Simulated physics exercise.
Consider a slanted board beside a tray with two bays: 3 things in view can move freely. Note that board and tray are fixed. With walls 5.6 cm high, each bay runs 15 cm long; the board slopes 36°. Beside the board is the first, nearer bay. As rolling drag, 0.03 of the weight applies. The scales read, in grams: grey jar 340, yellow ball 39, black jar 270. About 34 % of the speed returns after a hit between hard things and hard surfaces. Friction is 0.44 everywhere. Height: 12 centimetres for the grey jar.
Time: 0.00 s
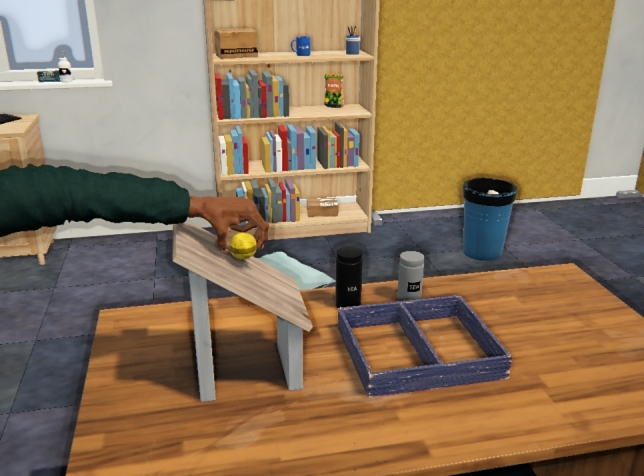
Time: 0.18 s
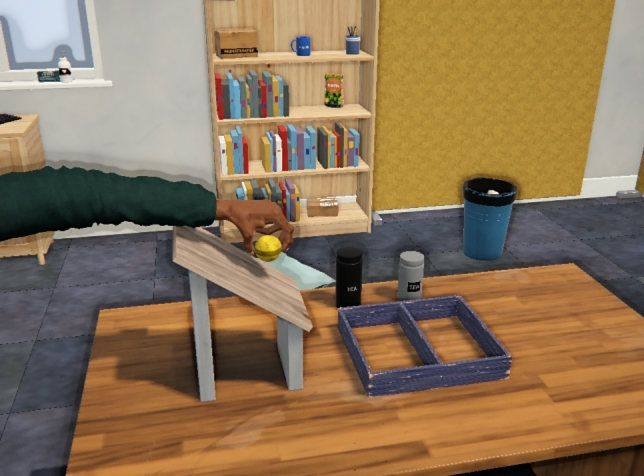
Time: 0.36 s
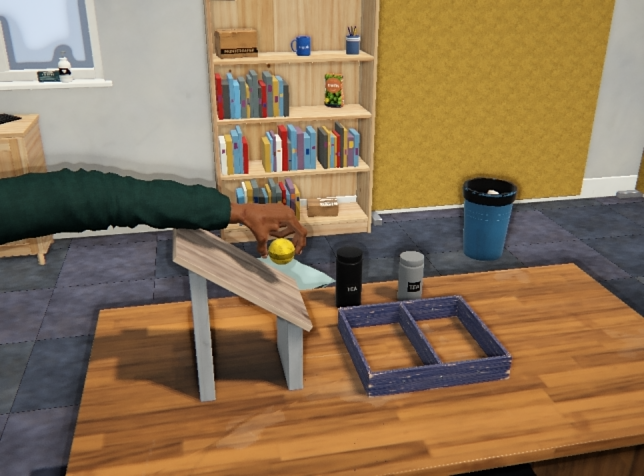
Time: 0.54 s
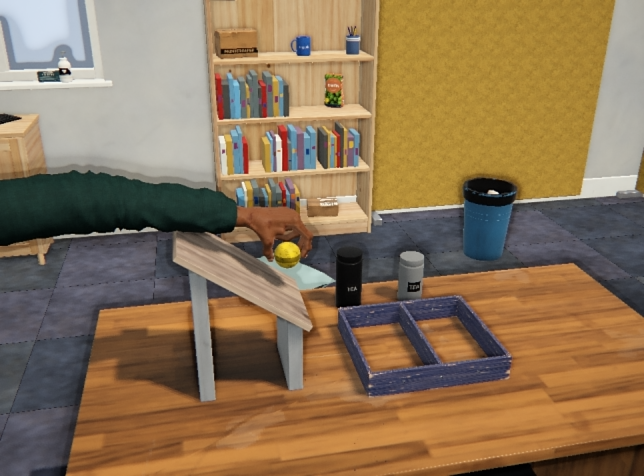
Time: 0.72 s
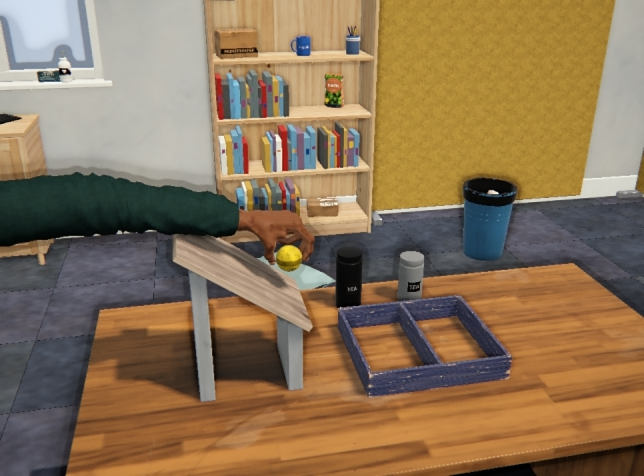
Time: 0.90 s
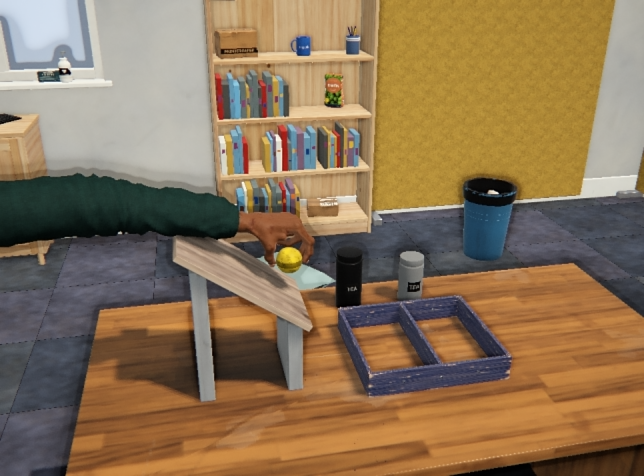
Hand carrying a yellow ball a short way right above a slanted wooden board, then holding it still beside two jars and a blue tray.
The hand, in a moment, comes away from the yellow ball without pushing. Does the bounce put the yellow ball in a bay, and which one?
No - oh, that one lands clear of both wells.
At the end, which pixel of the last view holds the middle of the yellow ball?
It comes to a stop close to (320, 354).
After 1.20 s, yellow ball near (316, 295).
After 1.30 s, yellow ball near (343, 334).
After 1.40 s, it is outside the bays; yellow ball near (318, 354).
After 1.50 s, it is outside the bays; yellow ball near (311, 355).
In the end (2.3 s), it is outside the bays; the bystanders under 4 cm from the start. At the end, from the last picture's camera, yellow ball near (320, 354).
